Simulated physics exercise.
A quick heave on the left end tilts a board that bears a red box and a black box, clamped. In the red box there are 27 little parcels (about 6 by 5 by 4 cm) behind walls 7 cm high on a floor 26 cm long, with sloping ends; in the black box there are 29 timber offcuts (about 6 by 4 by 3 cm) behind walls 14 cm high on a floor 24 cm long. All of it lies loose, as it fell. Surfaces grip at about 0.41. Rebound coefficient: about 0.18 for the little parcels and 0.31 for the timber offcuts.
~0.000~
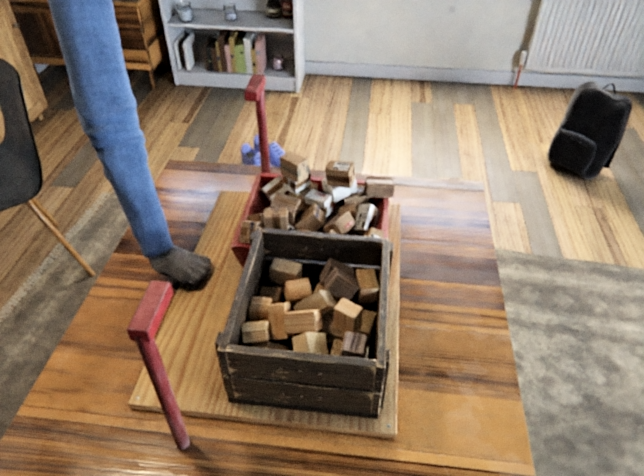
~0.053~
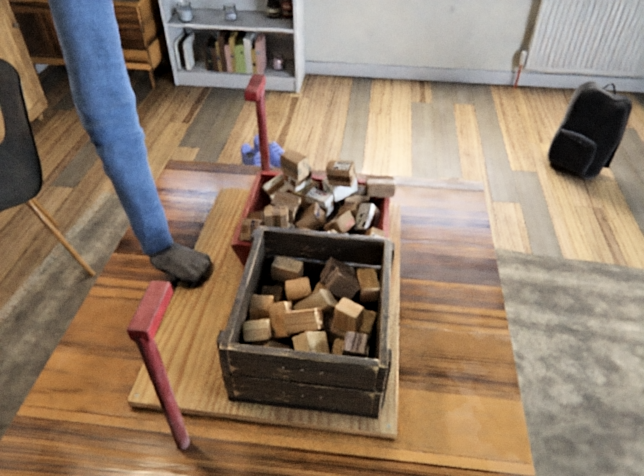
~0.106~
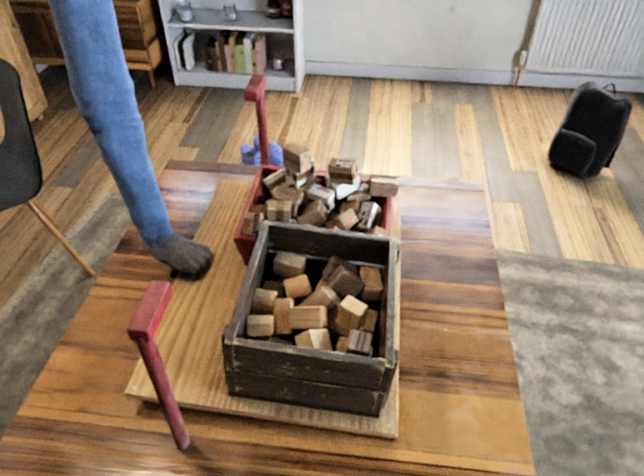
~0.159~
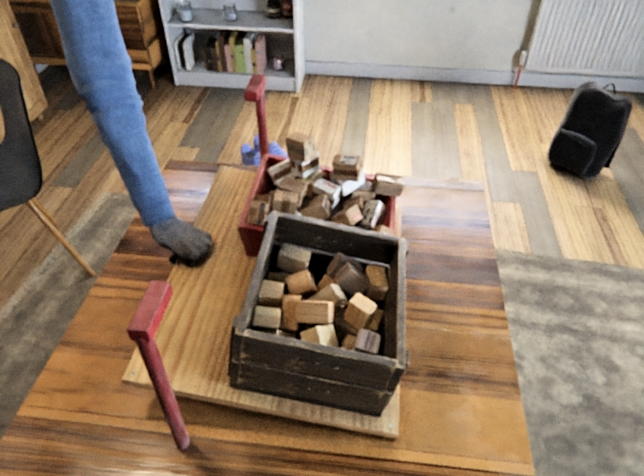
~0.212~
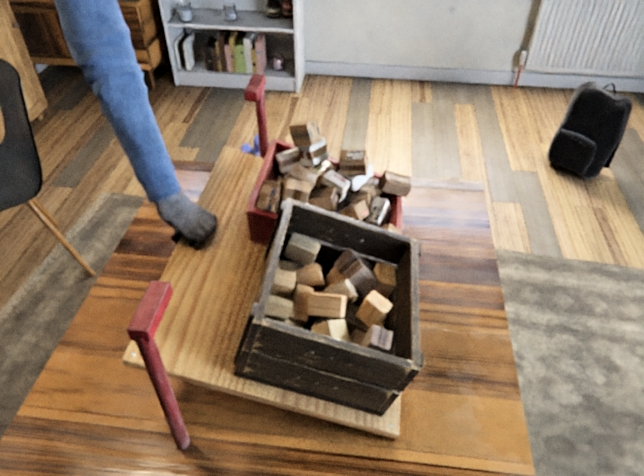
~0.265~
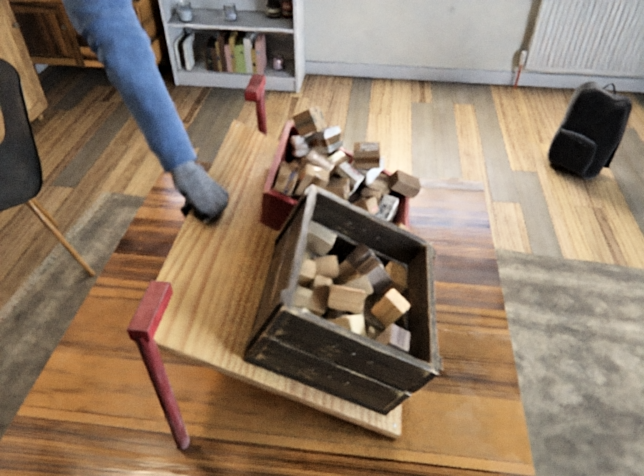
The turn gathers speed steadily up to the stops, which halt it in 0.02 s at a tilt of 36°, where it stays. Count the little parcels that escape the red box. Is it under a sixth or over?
The red box loses more than a sixth of its little parcels.
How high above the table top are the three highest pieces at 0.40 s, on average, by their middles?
About 30 cm.
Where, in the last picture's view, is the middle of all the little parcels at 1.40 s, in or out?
Around (403, 207).
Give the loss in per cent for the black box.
About: Black box 5 per cent.
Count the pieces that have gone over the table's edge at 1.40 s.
Roughly 5.
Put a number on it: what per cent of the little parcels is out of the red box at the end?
Some 50 per cent of them.
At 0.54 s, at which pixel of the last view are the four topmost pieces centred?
Around (401, 186).
After 0.30 s, it hits the stops.
After 0.40 s, tilt 36°; the red box is down by 2 of 27 and the black box has all 29.
After 0.54 s, tilt 36°; the red box is down by 6 of 27 and the black box has all 29.
After 0.80 s, tilt 36°; the red box is down by 11 of 27 and the black box is down by 1 of 29.
Final count (at 1.40 s), the red box is down by 13 of 27 and the black box is down by 1 of 29. Asked share, 13 of 27, 48 per cent.
